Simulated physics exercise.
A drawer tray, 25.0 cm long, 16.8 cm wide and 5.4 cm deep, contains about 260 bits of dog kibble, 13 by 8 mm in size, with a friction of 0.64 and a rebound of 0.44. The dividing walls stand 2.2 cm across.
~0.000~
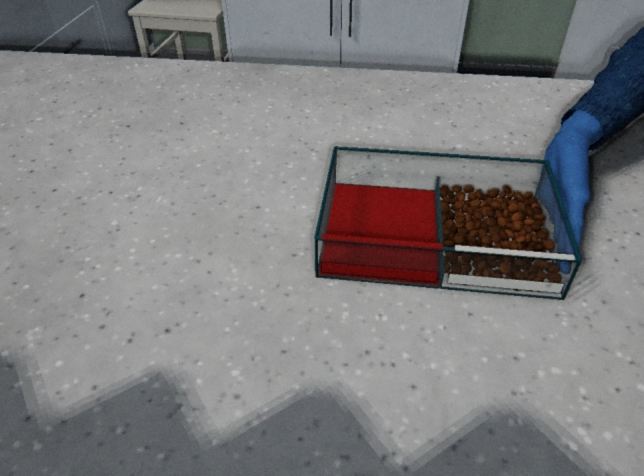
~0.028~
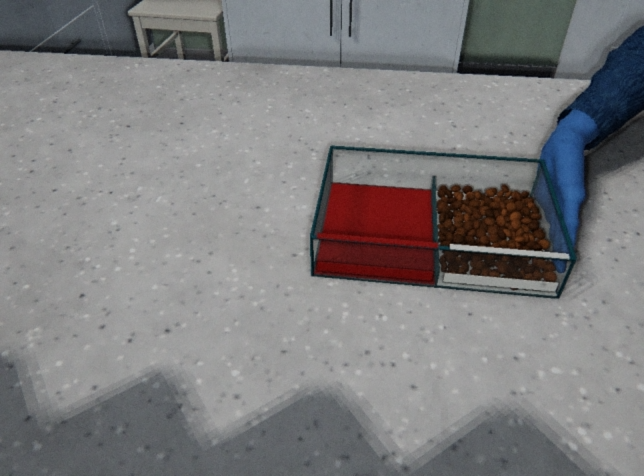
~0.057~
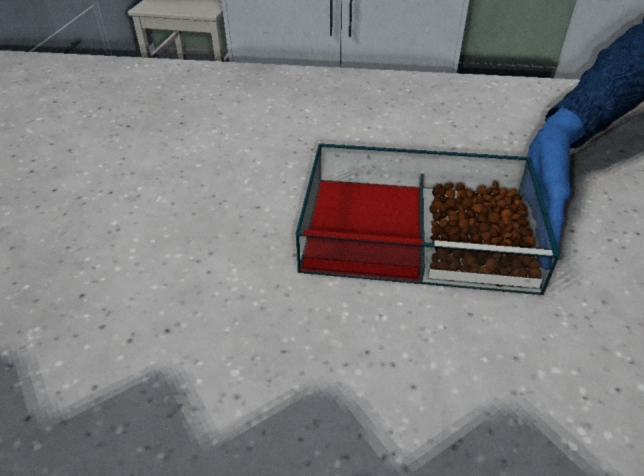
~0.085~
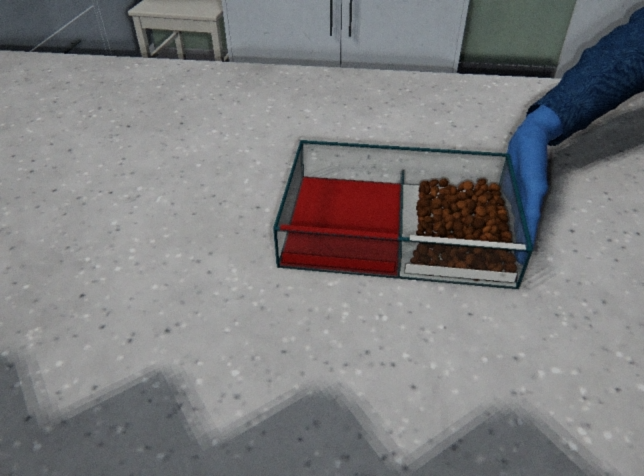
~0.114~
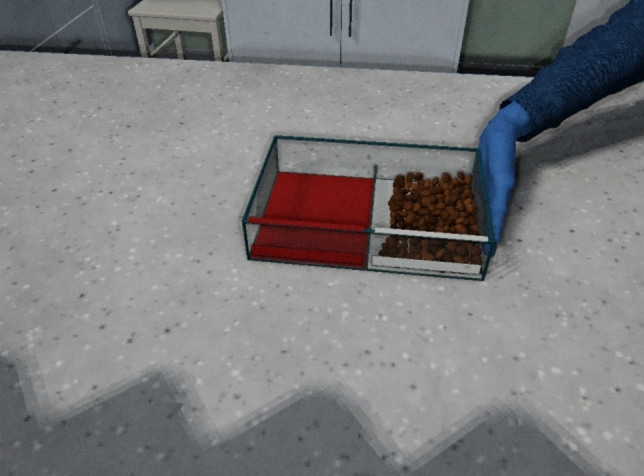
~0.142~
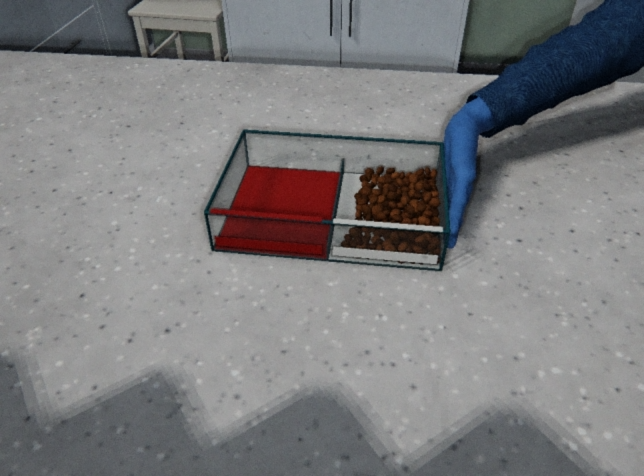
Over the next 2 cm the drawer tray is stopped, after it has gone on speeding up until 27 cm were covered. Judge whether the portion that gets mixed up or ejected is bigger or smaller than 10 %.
Bigger.
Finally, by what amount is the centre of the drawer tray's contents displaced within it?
6.0 cm, give or take.
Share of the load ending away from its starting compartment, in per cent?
Roughly 40%.
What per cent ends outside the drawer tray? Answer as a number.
About 15 %.
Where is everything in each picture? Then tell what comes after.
Drawer tray at (444, 253); tilt 0 degrees; moved 0.0 cm; white 100 %, in the first picture.
Drawer tray at (439, 252); tilt 0 degrees; moved 0.5 cm, in the second picture.
Drawer tray at (424, 248); tilt 0 degrees; moved 2.0 cm, in the third picture.
Drawer tray at (399, 243); tilt 0 degrees; moved 4.4 cm, in the fourth picture.
Drawer tray at (365, 235); tilt 0 degrees; moved 7.9 cm, in the fifth picture.
Drawer tray at (324, 226); tilt 0 degrees; moved 12.3 cm; white 100 %. Its speed is now 1.75 m/s, in the sixth picture.
Then, at 0.21 s, tilt 0 degrees; white 100 %; 0 % away from where they began.
After 0.27 s, tilt 0 degrees; red 5 %, white 95 %; 5 % away from where they began.
Then, at 0.33 s, tilt 0 degrees; red 25 %, white 65 %, in the air 10 %; 35 % away from where they began.
Then, at 0.38 s, tilt 0 degrees; red 25 %, white 60 %, in the air 10 %; 40 % away from where they began.
By 1.5 s all is still; red 25 %, outside 15 %, white 60 %; 40 % away from where they began.
